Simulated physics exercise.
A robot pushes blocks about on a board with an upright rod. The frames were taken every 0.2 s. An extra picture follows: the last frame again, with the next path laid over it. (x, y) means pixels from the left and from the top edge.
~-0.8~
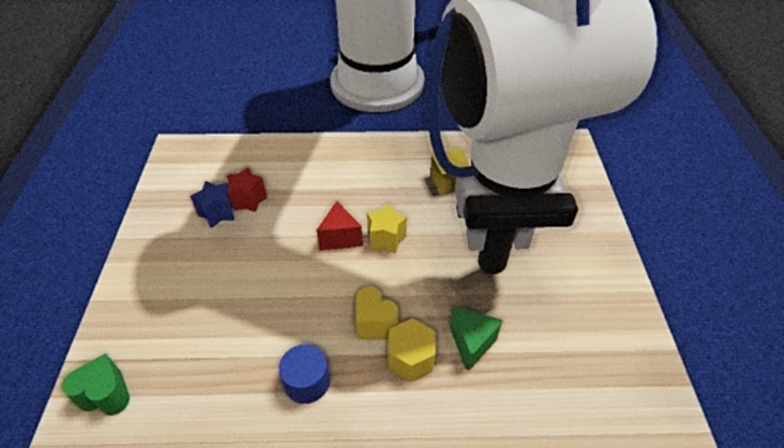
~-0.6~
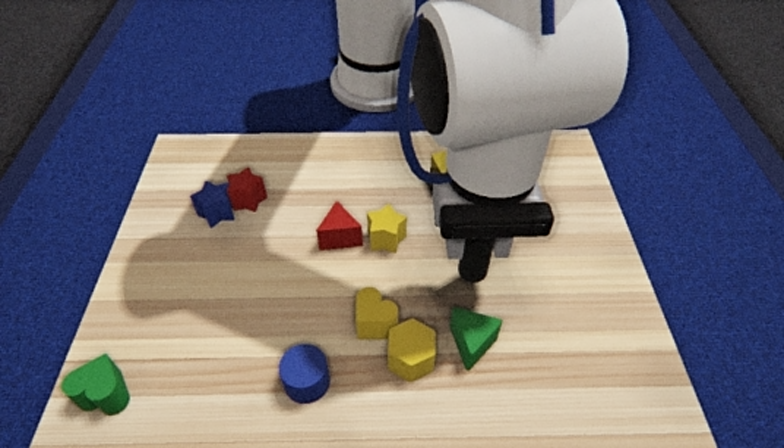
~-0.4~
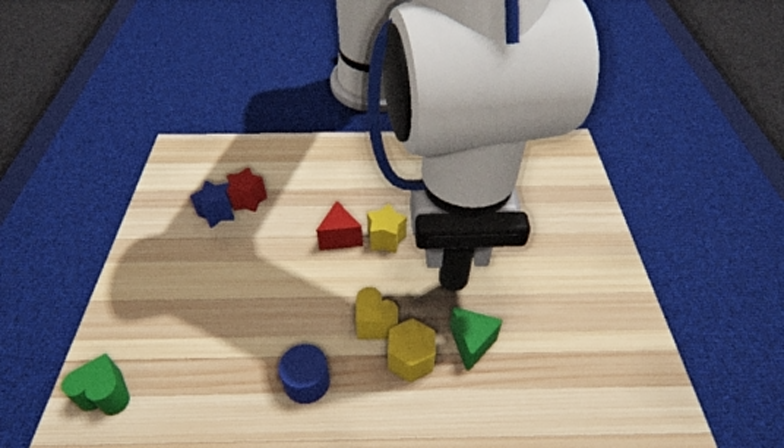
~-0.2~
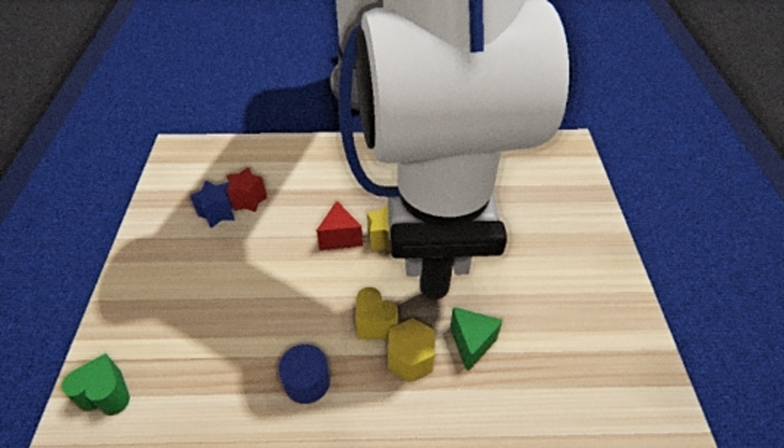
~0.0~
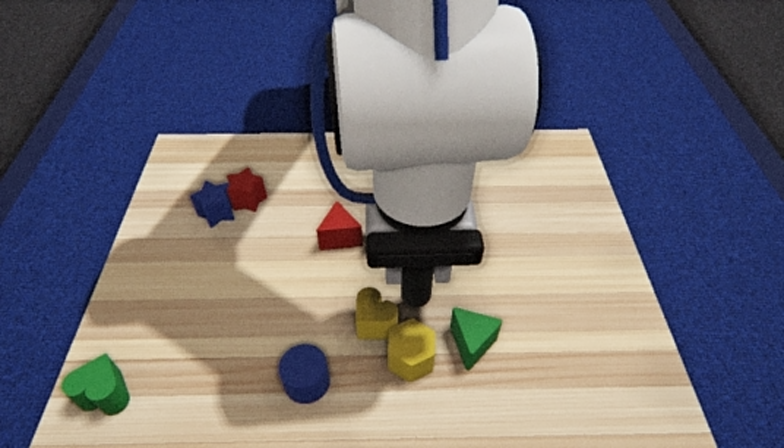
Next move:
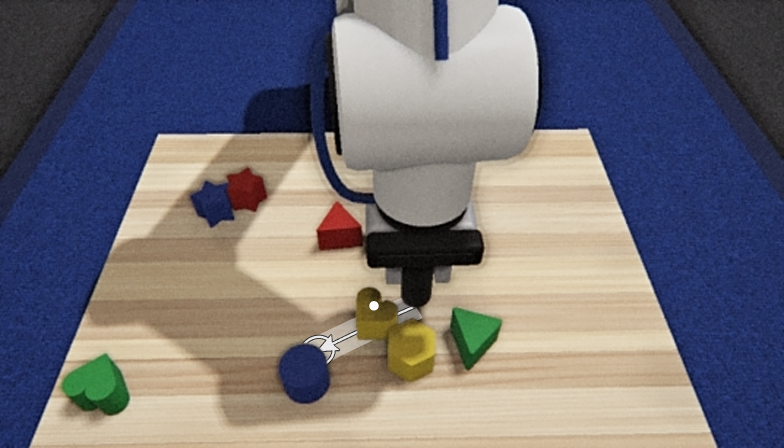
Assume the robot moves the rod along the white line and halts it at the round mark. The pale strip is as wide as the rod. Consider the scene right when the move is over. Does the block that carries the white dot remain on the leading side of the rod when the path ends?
Yes.
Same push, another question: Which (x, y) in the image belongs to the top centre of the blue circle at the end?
I'd guess (278, 389).
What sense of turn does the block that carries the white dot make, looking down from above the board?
Direction: Clockwise.
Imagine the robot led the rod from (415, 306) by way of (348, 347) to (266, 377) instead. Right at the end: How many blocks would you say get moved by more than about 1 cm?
Total moved: Two.
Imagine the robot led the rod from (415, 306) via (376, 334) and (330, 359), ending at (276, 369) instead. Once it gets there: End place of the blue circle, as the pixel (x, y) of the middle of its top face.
When the path ends, it will be at (258, 391).
Drawn move, from (415, 306) to (318, 351); the dot is on the yellow heart-shaped block.
On the path given first. One third of the way, rod (382, 311); yellow heart-shaped block (354, 316), turned 15° clockwise.
Two thirds of the way, rod (349, 325); yellow heart-shaped block (320, 331), turned 15° clockwise.
At the end, rod (315, 342); blue circle (278, 389); yellow heart-shaped block (283, 346), turned 20° clockwise; yellow hexagon still.
